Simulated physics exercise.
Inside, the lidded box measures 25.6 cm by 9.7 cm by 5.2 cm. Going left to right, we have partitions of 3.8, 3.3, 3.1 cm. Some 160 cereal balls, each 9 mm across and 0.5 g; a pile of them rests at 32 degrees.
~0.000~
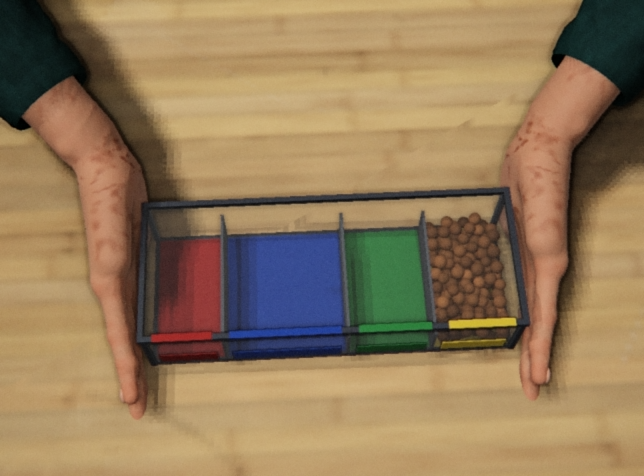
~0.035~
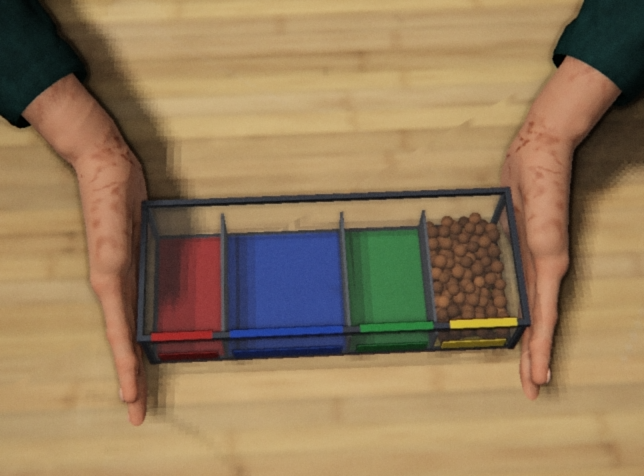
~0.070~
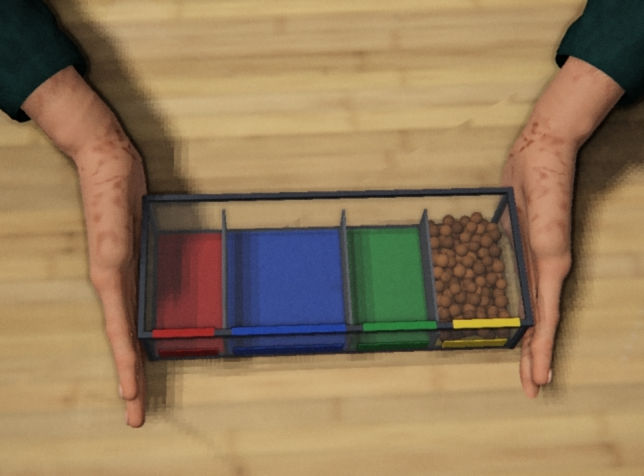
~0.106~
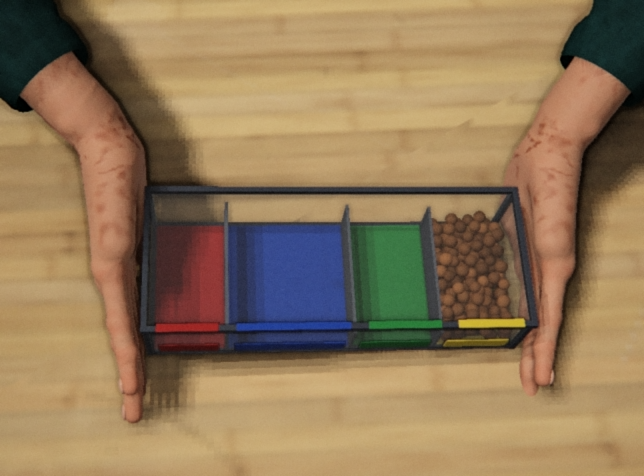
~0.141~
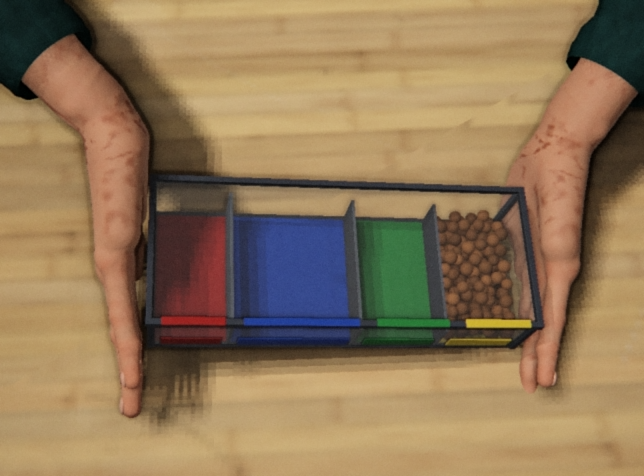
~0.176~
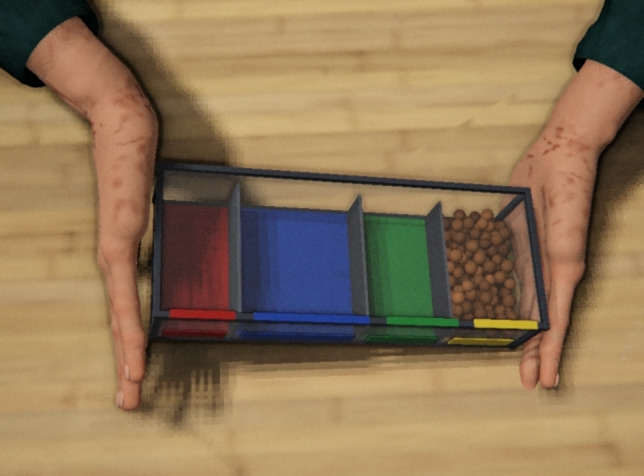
We see two hands holding a clear box with red, blue, green and yellow sections, small brown balls filling the yellow one; the hands then tilt the box slightly, raising its left end while the balls stay at the right.
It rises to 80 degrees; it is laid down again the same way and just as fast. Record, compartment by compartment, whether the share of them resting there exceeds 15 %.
Red: Does not exceed; blue: Does not exceed; green: Does not exceed; yellow: Exceeds.
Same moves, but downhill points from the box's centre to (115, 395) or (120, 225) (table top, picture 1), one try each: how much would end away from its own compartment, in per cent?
Roughly 45 % for the first direction, roughly 50 % for the second.
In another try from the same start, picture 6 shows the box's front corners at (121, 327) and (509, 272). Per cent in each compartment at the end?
Final shares, in per cent - red: 0, blue: 25, green: 25, yellow: 50.
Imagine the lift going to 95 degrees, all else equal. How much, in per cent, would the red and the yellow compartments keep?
The red compartment would hold 0 per cent, the yellow one 100 per cent.
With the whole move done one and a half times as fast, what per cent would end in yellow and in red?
Yellow 100 %; red 0 %.
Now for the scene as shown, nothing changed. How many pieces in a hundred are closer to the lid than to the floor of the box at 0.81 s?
I'd say around 30 percent of the pieces.
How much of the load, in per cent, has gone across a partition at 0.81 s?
About 0 %.
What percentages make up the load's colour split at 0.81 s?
Shares - red: 0; blue: 0; green: 0; yellow: 100.
After 0.81 s, tilt 80 degrees; yellow 100 %.
Then, at 1.23 s, tilt 35 degrees; yellow 100 %.
After 1.73 s, tilt 0 degrees; yellow 100 %.
By 2.2 s all is still; red 0 %, blue 0 %, green 0 %, yellow 100 %.
